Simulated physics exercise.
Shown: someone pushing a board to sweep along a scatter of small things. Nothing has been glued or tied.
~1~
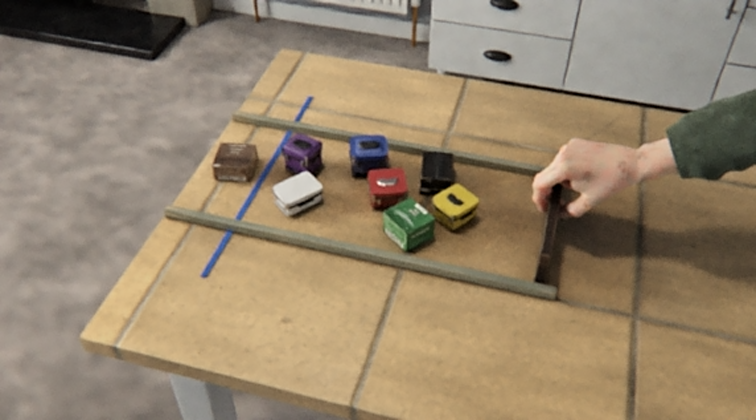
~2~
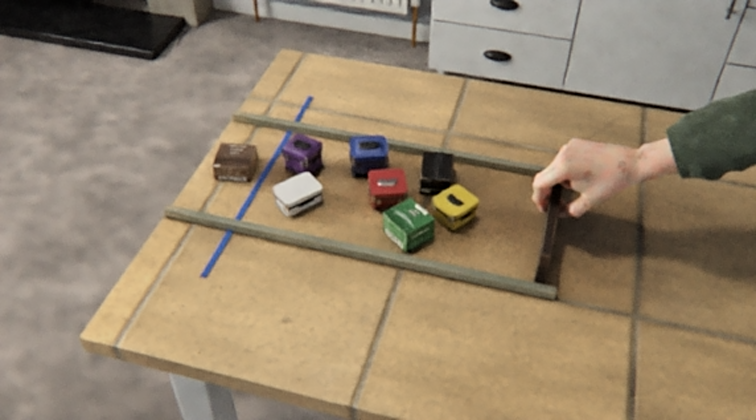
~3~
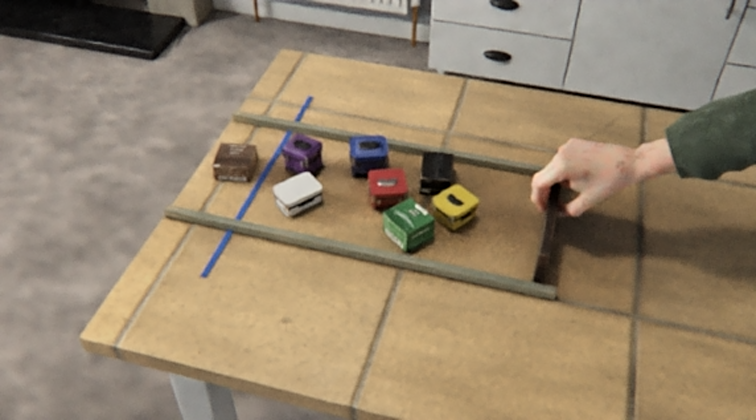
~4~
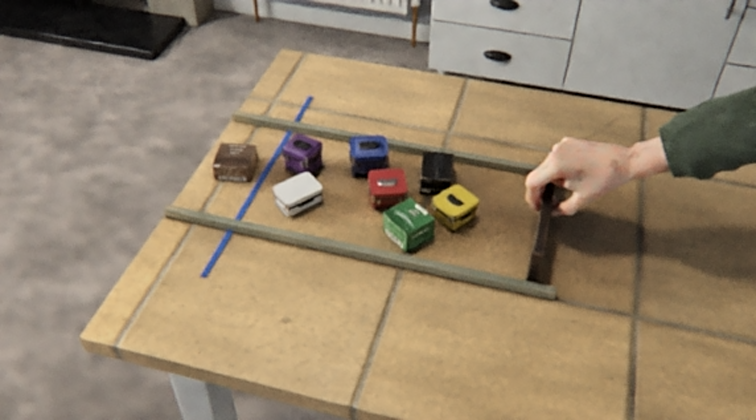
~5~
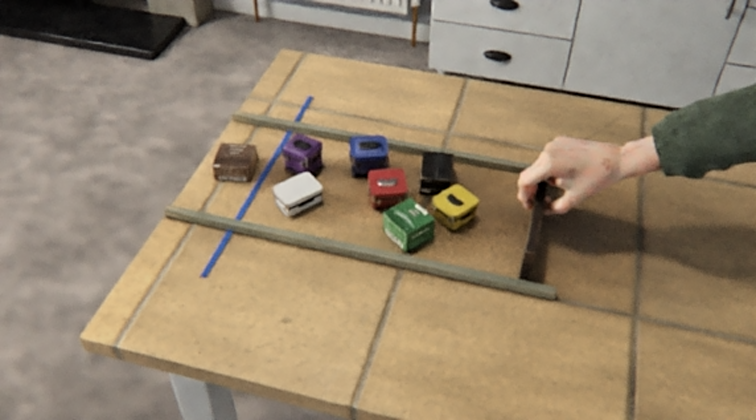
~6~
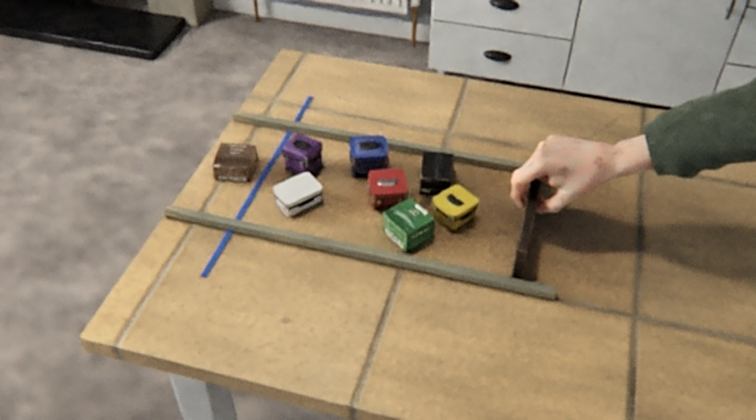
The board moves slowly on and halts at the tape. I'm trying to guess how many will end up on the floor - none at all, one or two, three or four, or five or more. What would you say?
I'd say one or two.
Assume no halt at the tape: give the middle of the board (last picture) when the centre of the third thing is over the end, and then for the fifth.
Earlier crossing: About (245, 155); later crossing: About (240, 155).
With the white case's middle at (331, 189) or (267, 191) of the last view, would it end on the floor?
Well, the white case sits tight the first time and sits tight the second time.
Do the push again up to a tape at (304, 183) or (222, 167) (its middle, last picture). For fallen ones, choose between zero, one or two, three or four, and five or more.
At the first spot it would be not one, and at the second at least five.
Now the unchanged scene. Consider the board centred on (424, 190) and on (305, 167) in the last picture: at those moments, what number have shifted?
At the first spot the count is 4, and at the second it is 8.
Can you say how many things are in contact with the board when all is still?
It touches 3.
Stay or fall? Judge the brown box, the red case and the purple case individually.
Here is how it goes: The brown box drops, while the red case does not drop, and the purple case drops.
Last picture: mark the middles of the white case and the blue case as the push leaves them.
In the last picture the white case sits around (205, 179) and the blue case around (240, 125).
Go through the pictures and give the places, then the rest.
The first frame shows brown box (235, 162); purple case (303, 155); white case (299, 195); board (552, 215); tape (264, 175).
The second frame shows purple case (303, 156); yellow case (455, 209).
The third frame shows white case (299, 195); blue case (369, 156).
The fourth frame shows brown box (235, 162); red case (388, 190).
The fifth frame shows purple case (303, 156); board (537, 212).
The sixth frame shows brown box (235, 162); purple case (303, 156); white case (299, 195); board (530, 211); tape (264, 175).
Soon after, none off yet; brown box at rest near (235, 162); purple case at rest near (303, 156); white case at rest near (299, 195).
In the end, the number that fall off is one or two; gone, purple case and brown box.
